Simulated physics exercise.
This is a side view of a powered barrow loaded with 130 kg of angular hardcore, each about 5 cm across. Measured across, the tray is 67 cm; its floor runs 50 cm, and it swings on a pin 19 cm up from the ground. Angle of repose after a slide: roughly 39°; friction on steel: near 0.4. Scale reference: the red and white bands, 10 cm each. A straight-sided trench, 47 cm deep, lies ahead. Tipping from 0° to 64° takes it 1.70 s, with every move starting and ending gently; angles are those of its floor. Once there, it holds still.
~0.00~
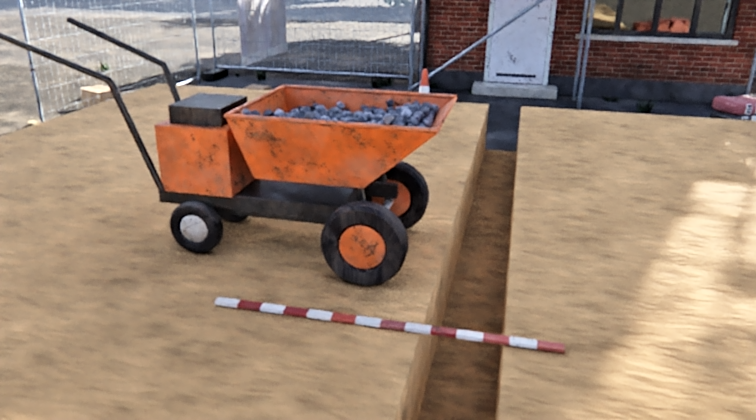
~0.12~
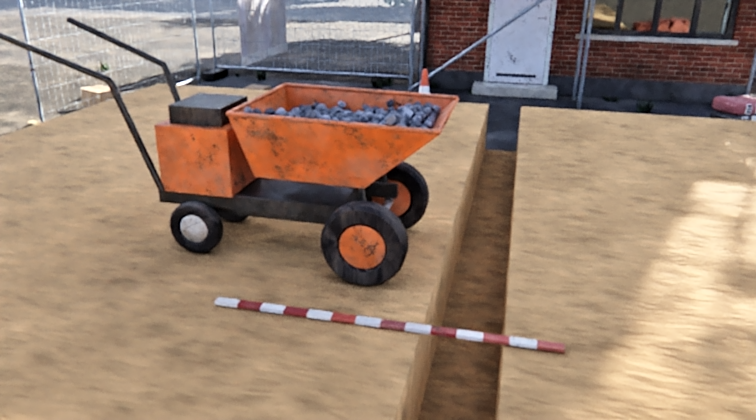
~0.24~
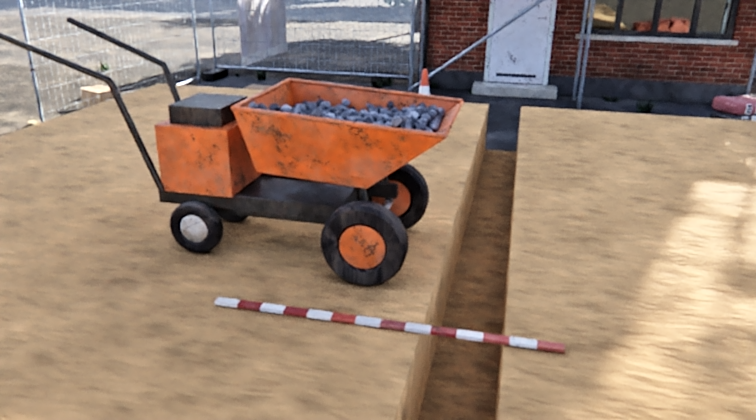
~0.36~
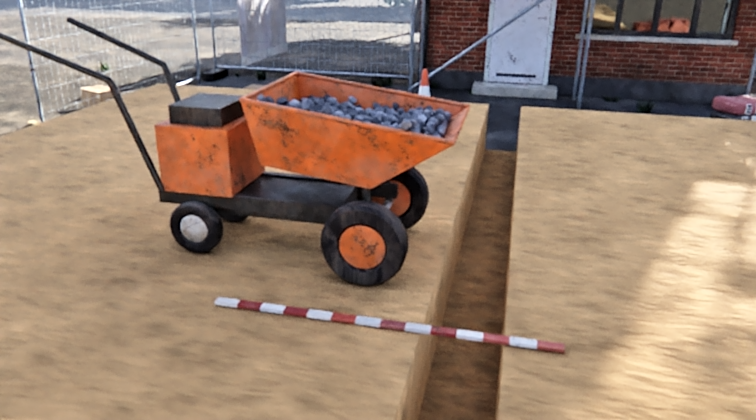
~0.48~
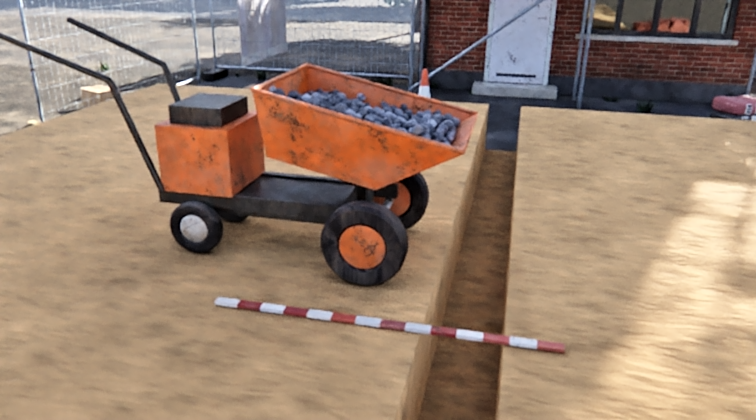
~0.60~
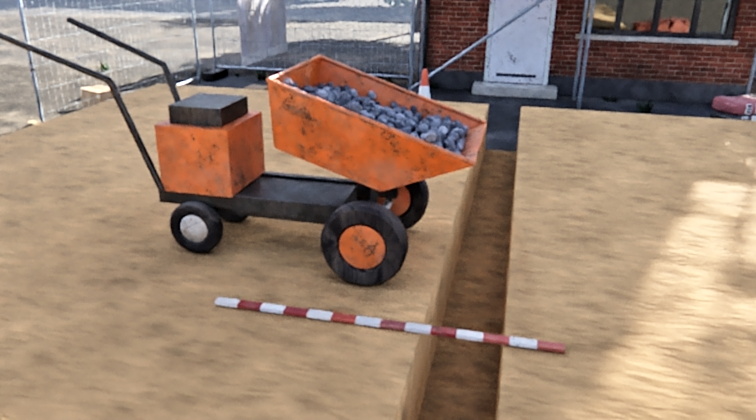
The orange tray of a powered barrow tilts gradually to the right, carrying grey stones.
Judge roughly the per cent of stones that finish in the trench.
An estimated 13 per cent finish in the trench.
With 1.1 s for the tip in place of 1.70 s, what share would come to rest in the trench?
That works out at about 10 in a hundred.
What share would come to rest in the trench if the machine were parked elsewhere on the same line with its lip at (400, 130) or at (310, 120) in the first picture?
The first gives about 80 percent and the second about 45 percent.
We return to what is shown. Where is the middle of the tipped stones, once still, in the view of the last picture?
(543, 270).
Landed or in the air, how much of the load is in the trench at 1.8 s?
0 per cent or so by then.
After 1.3 s the floor is at 54°; 100 % in the tray; the foremost stones are at (506, 219).
After 1.8 s the floor is at 64°; 77 % in the tray, 23 % past the trench; the foremost stones are at (568, 277).
After 2.2 s the floor is at 64°; 46 % in the tray, 2 % in the trench, 52 % past the trench; the foremost stones are at (643, 291).
After 4.1 s the floor is at 64°; 29 % in the tray, 13 % in the trench, 58 % past the trench; the foremost stones are at (675, 300).
